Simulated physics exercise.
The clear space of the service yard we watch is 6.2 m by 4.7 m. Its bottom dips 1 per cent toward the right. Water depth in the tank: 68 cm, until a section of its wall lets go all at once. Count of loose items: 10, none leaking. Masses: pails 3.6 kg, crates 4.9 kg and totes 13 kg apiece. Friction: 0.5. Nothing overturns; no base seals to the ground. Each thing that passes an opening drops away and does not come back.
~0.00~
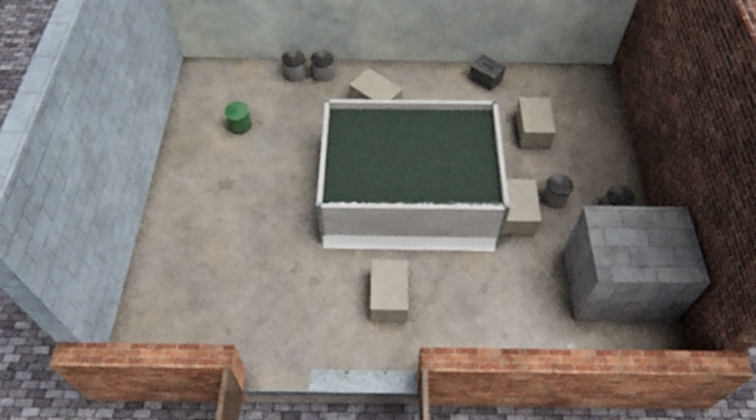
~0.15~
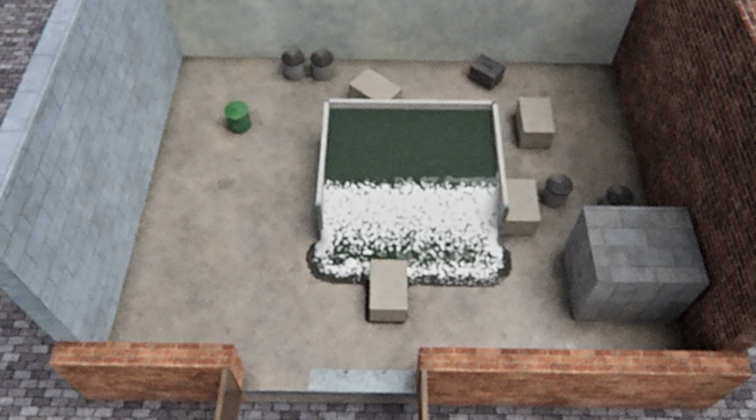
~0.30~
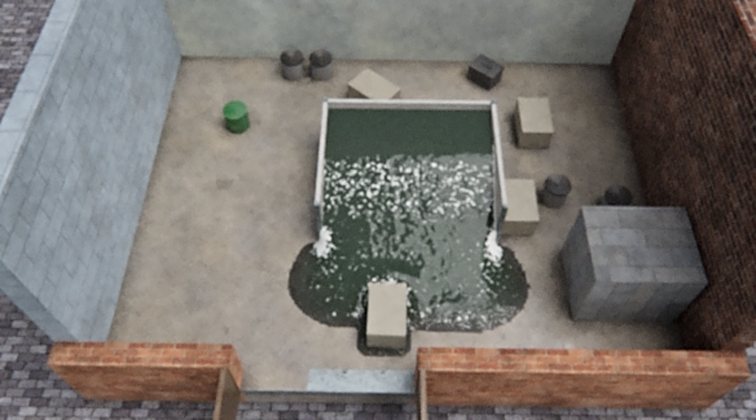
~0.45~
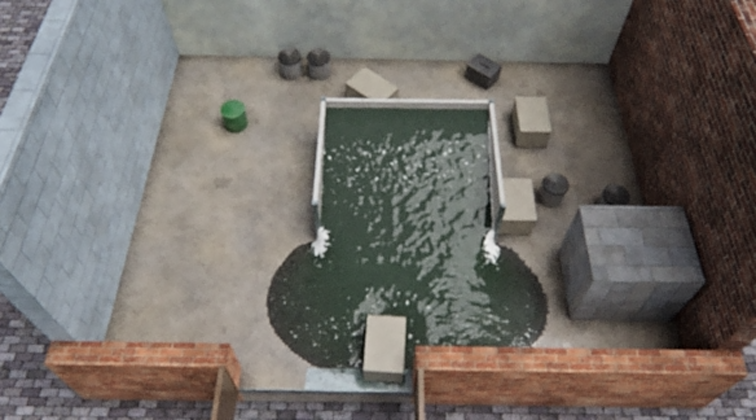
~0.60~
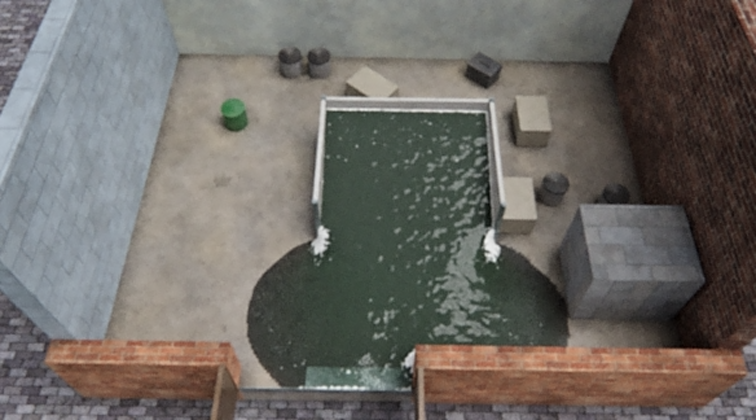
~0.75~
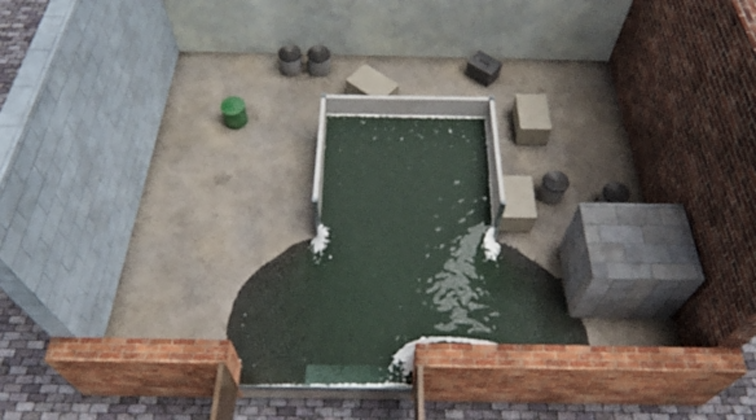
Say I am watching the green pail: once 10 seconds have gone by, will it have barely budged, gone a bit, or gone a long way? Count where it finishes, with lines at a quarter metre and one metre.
Outcome: About the same spot.
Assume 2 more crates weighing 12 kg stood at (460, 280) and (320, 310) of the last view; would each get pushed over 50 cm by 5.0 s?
Lab note - ordered: Above threshold / above threshold.
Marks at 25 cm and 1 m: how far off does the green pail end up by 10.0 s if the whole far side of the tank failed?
Well, the green pail is flushed away.
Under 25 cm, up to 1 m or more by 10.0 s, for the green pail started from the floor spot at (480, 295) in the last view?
Outcome: It is taken a long way.
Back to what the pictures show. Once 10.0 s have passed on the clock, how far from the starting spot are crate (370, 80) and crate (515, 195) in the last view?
First 10 cm, then 200 cm.
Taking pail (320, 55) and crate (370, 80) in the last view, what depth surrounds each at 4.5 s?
I'd estimate 0 cm for the first and 0 cm for the second.
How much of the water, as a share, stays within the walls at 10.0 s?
48 %.
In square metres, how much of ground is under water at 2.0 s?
Somewhere around 11.0 m2, roughly.
After 2.0 s the green pail is near (232, 106), 0.0 m from its start, aground; 1 of 10 are out; 0 afloat.
After 4.5 s the green pail is near (232, 106), 0.0 m from its start, aground; 1 of 10 are out; 2 afloat.
After 7.0 s the green pail is near (232, 106), 0.0 m from its start, aground; 1 of 10 are out; 3 afloat.
After 10.0 s the green pail is near (232, 106), 0.0 m from its start, aground; 1 of 10 are out; 4 afloat.
